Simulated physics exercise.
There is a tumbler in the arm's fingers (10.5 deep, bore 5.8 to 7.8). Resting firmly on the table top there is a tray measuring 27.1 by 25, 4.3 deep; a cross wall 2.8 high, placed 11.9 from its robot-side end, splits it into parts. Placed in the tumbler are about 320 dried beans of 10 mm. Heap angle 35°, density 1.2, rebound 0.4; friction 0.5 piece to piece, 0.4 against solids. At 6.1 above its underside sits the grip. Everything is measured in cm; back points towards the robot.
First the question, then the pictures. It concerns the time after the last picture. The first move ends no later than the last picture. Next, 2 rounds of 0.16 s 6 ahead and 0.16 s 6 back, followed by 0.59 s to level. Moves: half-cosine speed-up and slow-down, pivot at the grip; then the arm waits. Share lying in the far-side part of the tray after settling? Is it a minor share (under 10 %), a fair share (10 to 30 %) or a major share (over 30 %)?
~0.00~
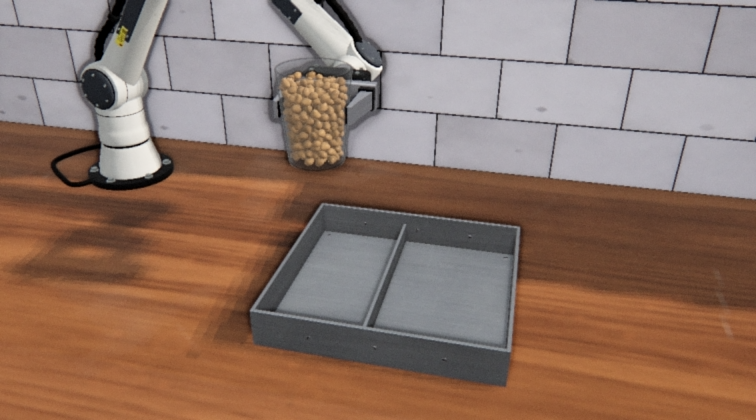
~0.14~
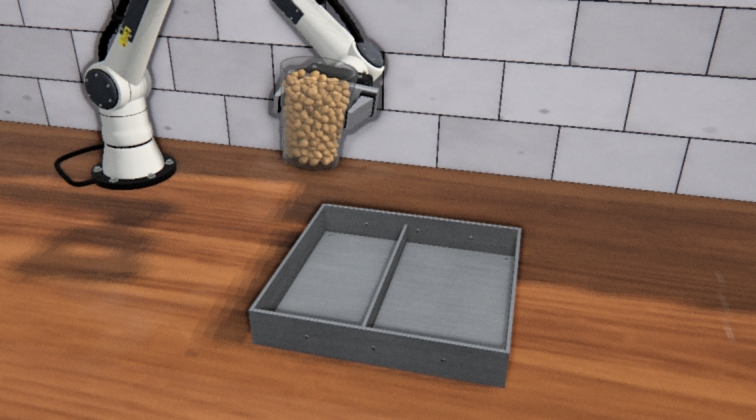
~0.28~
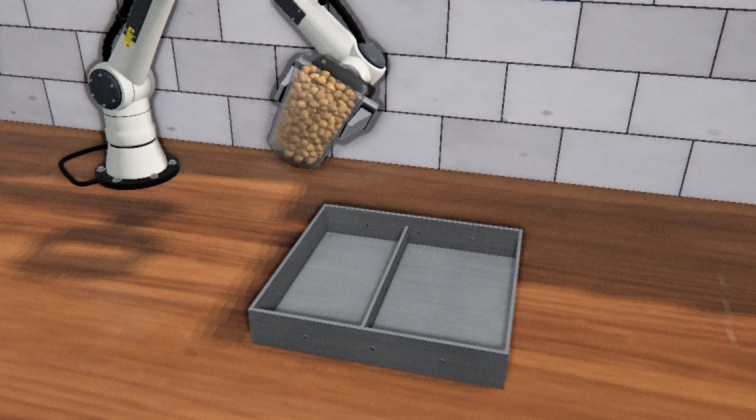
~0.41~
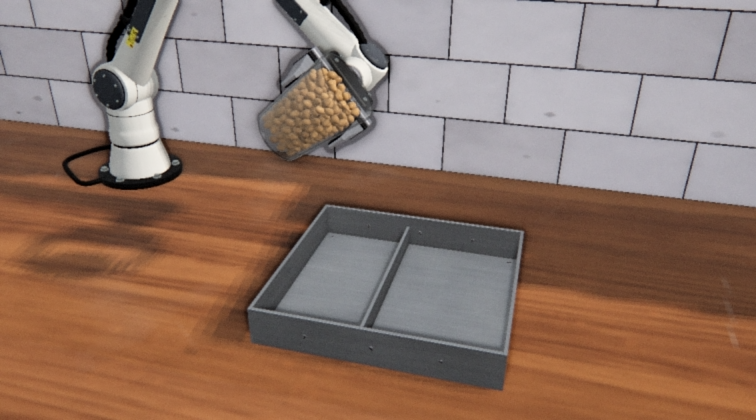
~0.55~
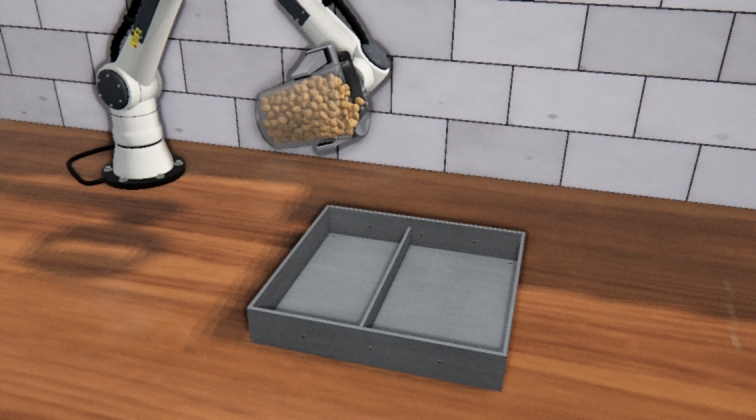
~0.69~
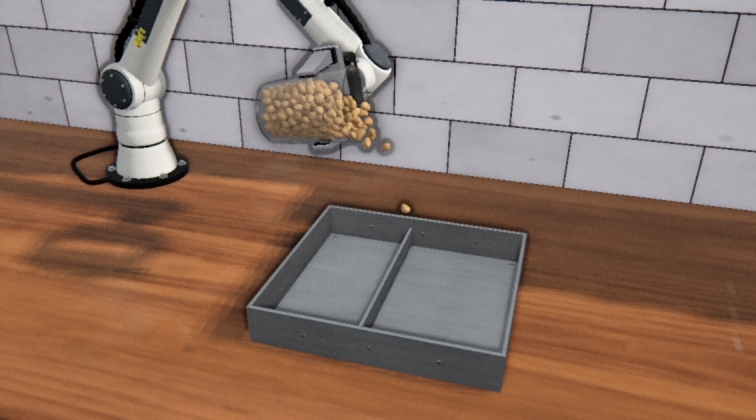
It is a major share.
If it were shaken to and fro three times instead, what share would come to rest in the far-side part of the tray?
In that case, some 65 per cent.
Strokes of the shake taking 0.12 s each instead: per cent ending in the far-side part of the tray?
In that case about 75 in a hundred.
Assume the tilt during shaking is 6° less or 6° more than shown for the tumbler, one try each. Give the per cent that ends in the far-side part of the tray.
It would be around 40 and 75 per cent.
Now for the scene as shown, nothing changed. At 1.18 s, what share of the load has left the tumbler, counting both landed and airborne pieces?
Share gone: Around 50 %.
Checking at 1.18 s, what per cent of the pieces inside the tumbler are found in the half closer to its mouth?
I'd guess about 50 percent of it.
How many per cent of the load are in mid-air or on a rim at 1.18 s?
1 %.
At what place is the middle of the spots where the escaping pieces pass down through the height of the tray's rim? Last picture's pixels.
Around (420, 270).
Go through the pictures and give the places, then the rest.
The first picture shows tumbler middle at (315, 117), level; upper third of the load around (314, 95), from x 285 to 345, top at y 75; 316 in the tumbler.
The second picture shows tumbler middle at (315, 116), tilted 8° forward; upper third of the load around (314, 94), from x 290 to 345, top at y 75.
The third picture shows tumbler middle at (313, 115), tilted 27° forward; upper third of the load around (314, 95), from x 275 to 350, top at y 70.
The fourth picture shows tumbler middle at (311, 113), tilted 52° forward; upper third of the load around (317, 95), from x 270 to 355, top at y 70.
The fifth picture shows tumbler middle at (310, 110), tilted 71° forward; upper third of the load around (316, 95), from x 265 to 360, top at y 80.
The sixth picture shows tumbler middle at (311, 109), tilted 79° forward; upper third of the load around (310, 98), from x 265 to 405, top at y 85; 314 in the tumbler, 2 in flight or on a rim.
After 1.18 s, tilted 79° forward, highest piece 23 above the table; 154 in the tumbler, 136 in the far-side part, 23 in the robot-side part, 3 in flight or on a rim.
After 1.67 s, tilted 29° forward, highest piece 26 above the table; 182 in the far-side part, 92 in the tumbler, 42 in the robot-side part.
After 2.12 s, level, highest piece 24 above the table; 182 in the far-side part, 92 in the tumbler, 42 in the robot-side part.
After 3.17 s, level, highest piece 24 above the table; 182 in the far-side part, 92 in the tumbler, 42 in the robot-side part.
At rest, 182 in the far-side part, 92 in the tumbler, 42 in the robot-side part. That is 58 % in the far-side part of the tray.
